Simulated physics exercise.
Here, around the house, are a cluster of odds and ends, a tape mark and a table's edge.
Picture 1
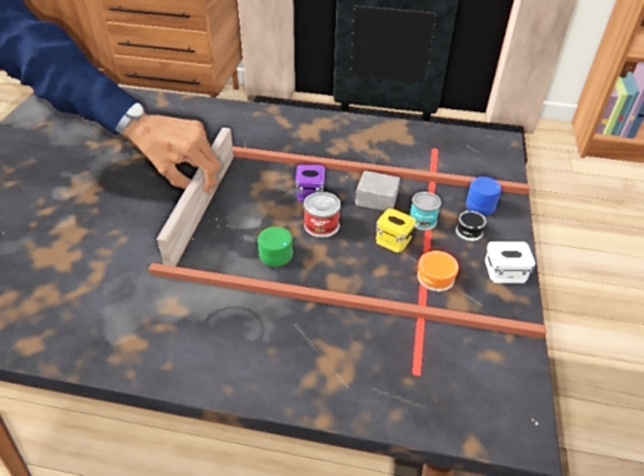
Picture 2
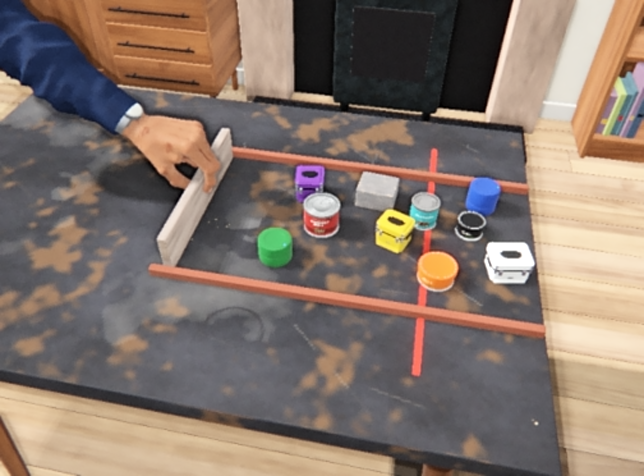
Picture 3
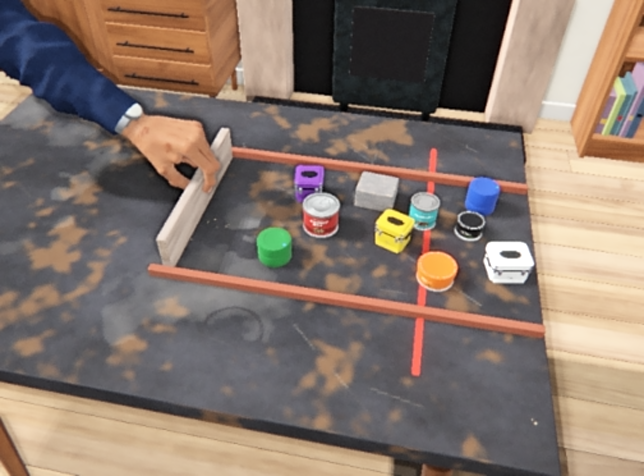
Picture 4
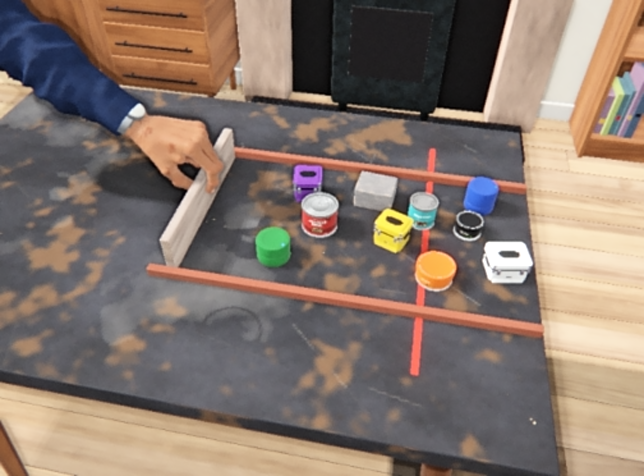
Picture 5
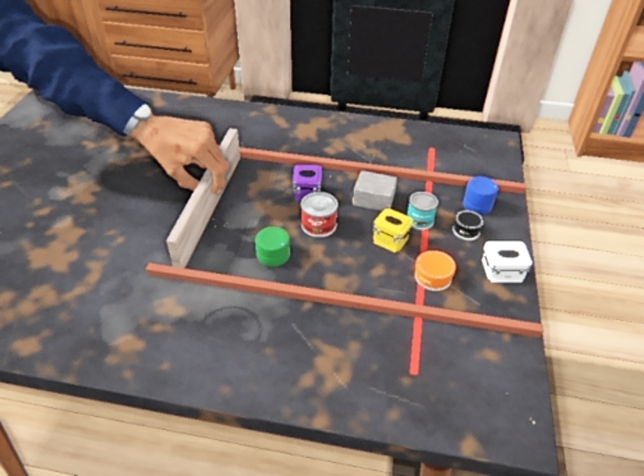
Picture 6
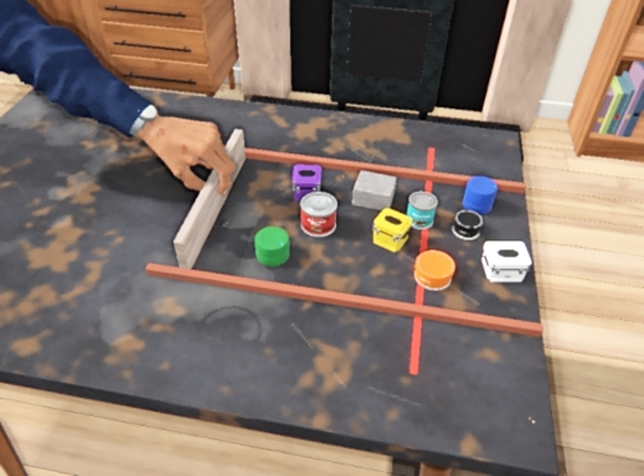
A hand holding an upright board on a dark tabletop, then sliding it slightly right toward scattered small containers and a block.
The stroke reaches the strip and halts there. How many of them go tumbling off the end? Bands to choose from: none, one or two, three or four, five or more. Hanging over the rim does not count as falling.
Final answer: None.
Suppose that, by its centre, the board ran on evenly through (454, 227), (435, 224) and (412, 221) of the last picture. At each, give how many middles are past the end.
Respectively 2, 0 and 0.
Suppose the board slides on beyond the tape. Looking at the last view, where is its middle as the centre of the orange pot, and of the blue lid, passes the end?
The middle is at (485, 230) when it's the orange pot, and at (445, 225) when it's the blue lid.
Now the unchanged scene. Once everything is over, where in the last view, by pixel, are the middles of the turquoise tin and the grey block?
Turquoise tin: About (465, 221); grey block: About (474, 203).
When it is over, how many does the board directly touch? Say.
The count in contact is 3.
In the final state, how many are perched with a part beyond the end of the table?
The count is 0.
Early on, none off yet; white case at rest near (505, 262); blue lid at rest near (480, 195); black pot at rest near (467, 225).
Finally, the number that fall off is zero.
